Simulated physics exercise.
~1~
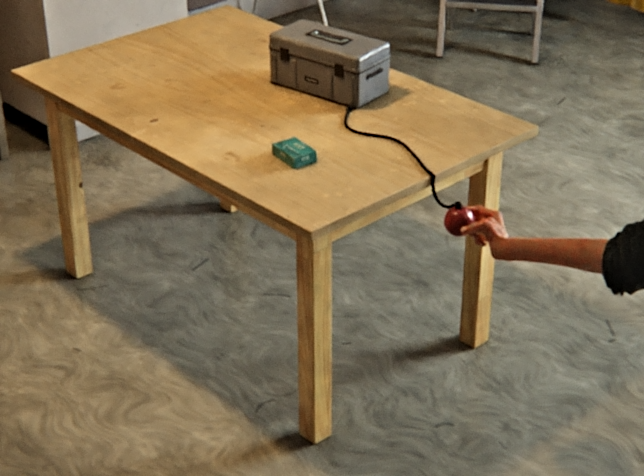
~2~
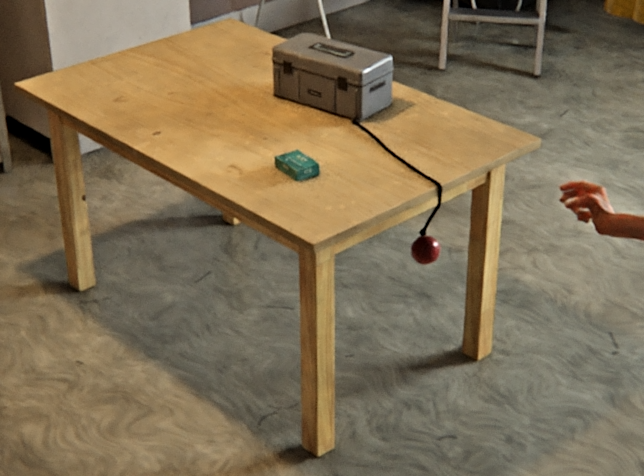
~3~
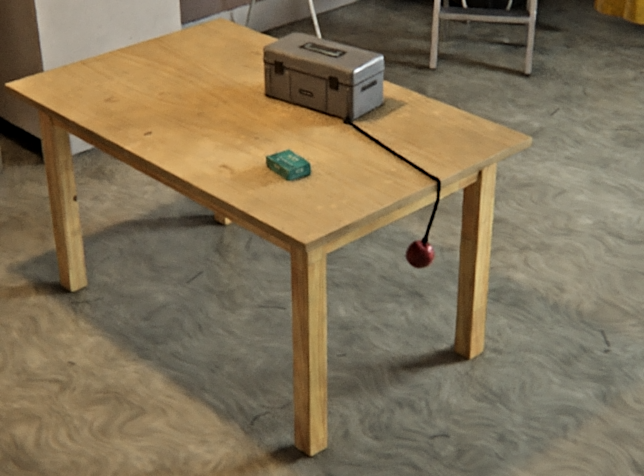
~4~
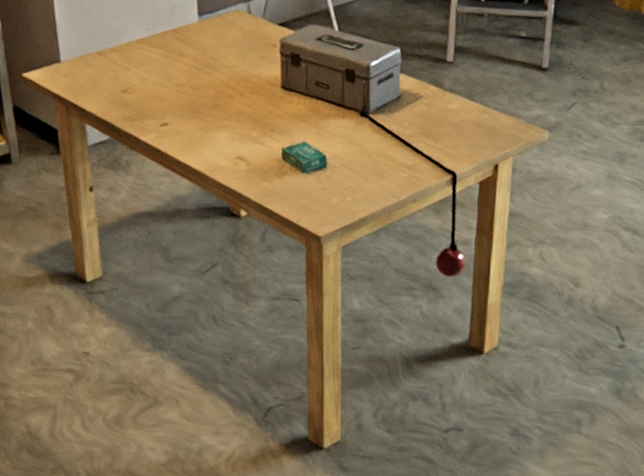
A red apple drops from a hand and hangs by its cord below the table edge.
